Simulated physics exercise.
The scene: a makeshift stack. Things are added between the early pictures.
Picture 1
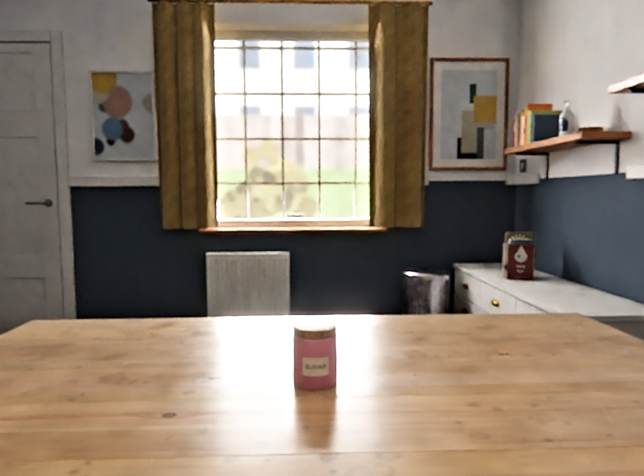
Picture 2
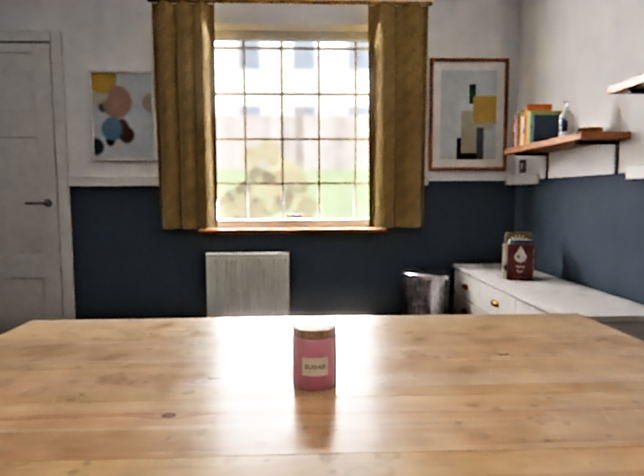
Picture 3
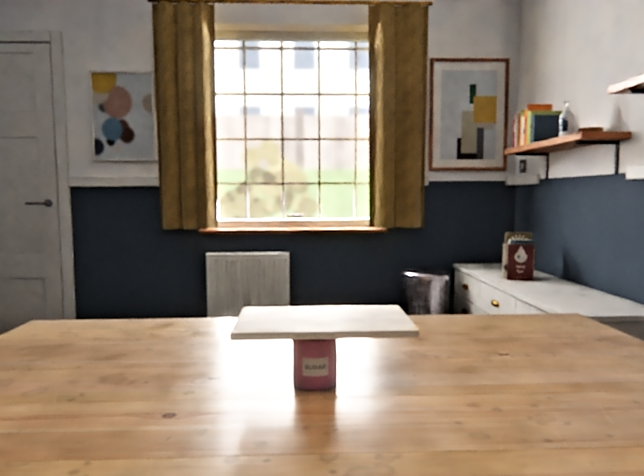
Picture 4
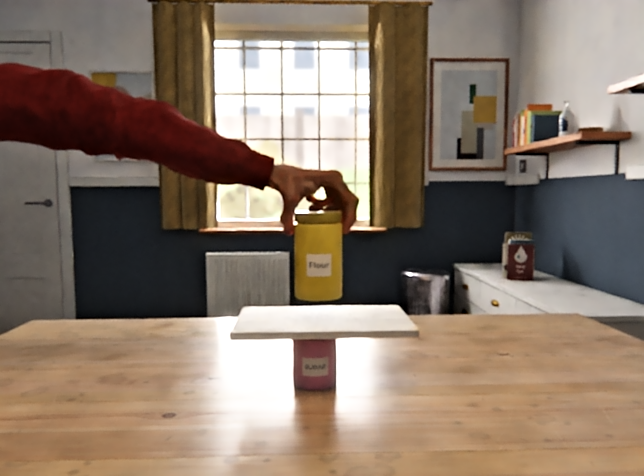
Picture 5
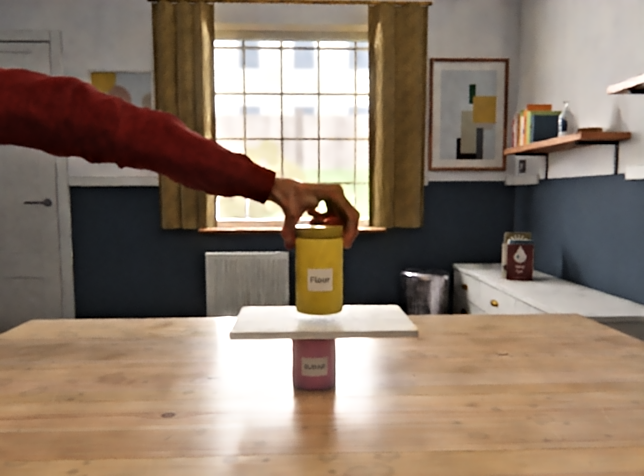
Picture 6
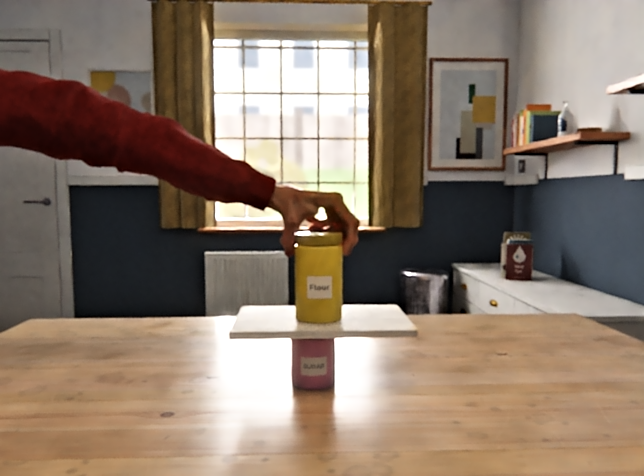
On a wooden table, a white board appears atop a pink jar and a hand lowers a yellow jar onto it.
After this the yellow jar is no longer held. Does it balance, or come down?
Outcome: The stack keeps its balance.
Then, 0.20 s on from there, no change.
Then, 0.70 s on from there, yellow jar resting near (319, 276).
In the end, all 3 unmoved. At the end, from the last picture's camera, yellow jar near (319, 276). The stack holds.
